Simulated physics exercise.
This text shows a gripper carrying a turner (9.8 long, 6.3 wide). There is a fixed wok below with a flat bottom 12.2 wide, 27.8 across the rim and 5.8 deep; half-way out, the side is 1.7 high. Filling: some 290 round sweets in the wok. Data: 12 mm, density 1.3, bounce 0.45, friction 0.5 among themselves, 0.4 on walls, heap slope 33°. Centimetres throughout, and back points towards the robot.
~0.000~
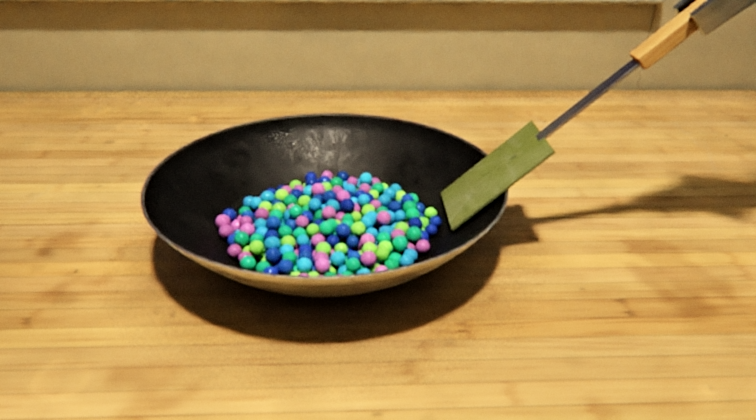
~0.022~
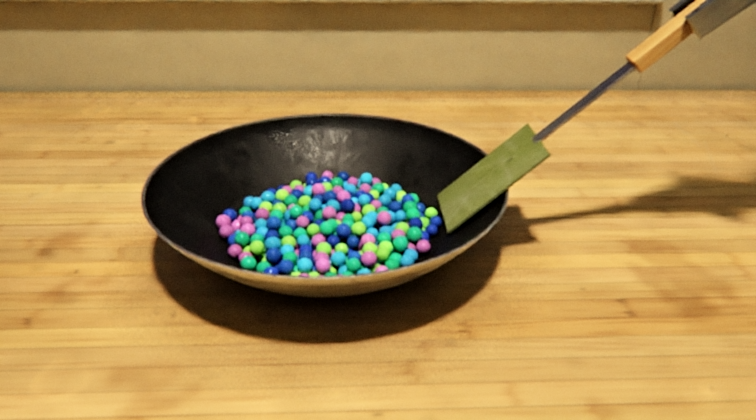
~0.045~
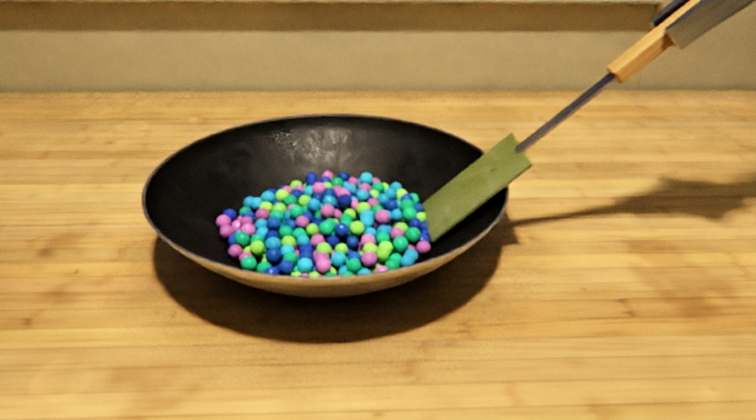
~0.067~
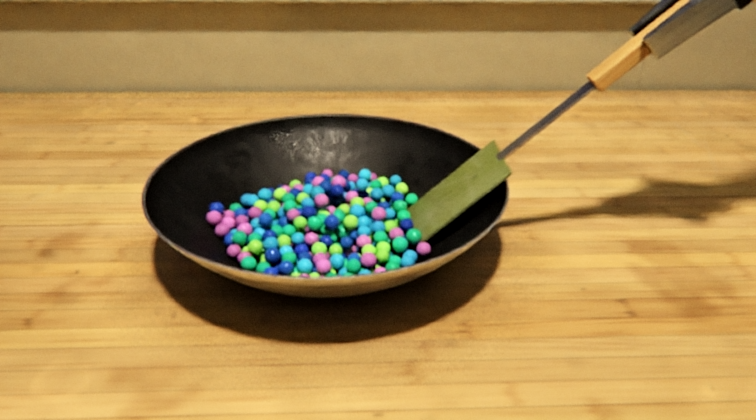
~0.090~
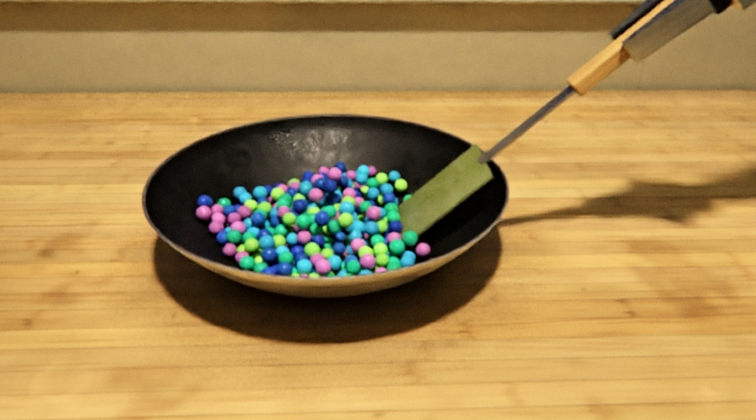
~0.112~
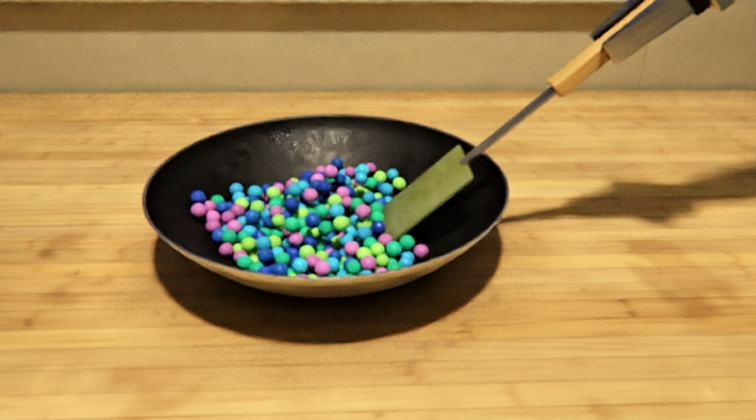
On a wooden counter, a gripper lowered a green turner into a black wok and pushed it leftward through a heap of small colourful balls, shifting some of them toward the left side.
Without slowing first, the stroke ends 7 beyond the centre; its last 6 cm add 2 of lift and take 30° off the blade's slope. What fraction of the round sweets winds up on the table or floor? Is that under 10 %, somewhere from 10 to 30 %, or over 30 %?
It is under 10 %.
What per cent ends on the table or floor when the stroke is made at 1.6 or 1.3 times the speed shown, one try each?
Estimates in order: 5 per cent, 0 per cent.
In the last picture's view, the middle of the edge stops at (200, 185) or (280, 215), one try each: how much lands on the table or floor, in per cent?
Respectively about 15 and 0 percent end on the table or floor.
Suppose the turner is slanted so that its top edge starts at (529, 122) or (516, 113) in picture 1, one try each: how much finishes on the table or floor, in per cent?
About 0 and 0 per cent.
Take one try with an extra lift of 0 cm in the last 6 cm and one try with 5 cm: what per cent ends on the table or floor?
First try around 0 percent, second try around 0 percent.
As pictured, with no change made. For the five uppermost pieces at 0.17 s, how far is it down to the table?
I'd say close to 4 cm on average.
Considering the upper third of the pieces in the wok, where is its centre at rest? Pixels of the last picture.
About (223, 205).
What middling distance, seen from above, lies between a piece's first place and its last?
Roughly 3 cm.
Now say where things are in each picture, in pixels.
The turner top edge at (543, 135), sloping 43°; upper third of the load around (331, 217), from x 225 to 435, top at y 175; 288 in the wok, in the first frame.
The turner top edge at (539, 138), sloping 43°; upper third of the load around (331, 218), from x 225 to 435, top at y 175, in the second frame.
The turner top edge at (522, 148), sloping 43°; upper third of the load around (334, 216), from x 225 to 425, top at y 175, in the third frame.
The turner top edge at (503, 156), sloping 43°; upper third of the load around (329, 214), from x 215 to 425, top at y 175, in the fourth frame.
The turner top edge at (484, 159), sloping 43°; upper third of the load around (314, 213), from x 205 to 425, top at y 170, in the fifth frame.
The turner top edge at (466, 161), sloping 43°; upper third of the load around (306, 212), from x 200 to 420, top at y 165; 288 in the wok, in the sixth frame.
After 0.17 s, sloping 43°, highest piece 4 above the table; 288 in the wok.
After 0.23 s, sloping 29°, highest piece 5 above the table; 288 in the wok.
After 0.46 s, sloping 13°, highest piece 6 above the table; 288 in the wok.
After 1.51 s, sloping 13°, highest piece 6 above the table; 288 in the wok.
In the end, 288 in the wok. That is 0 % on the table or floor.
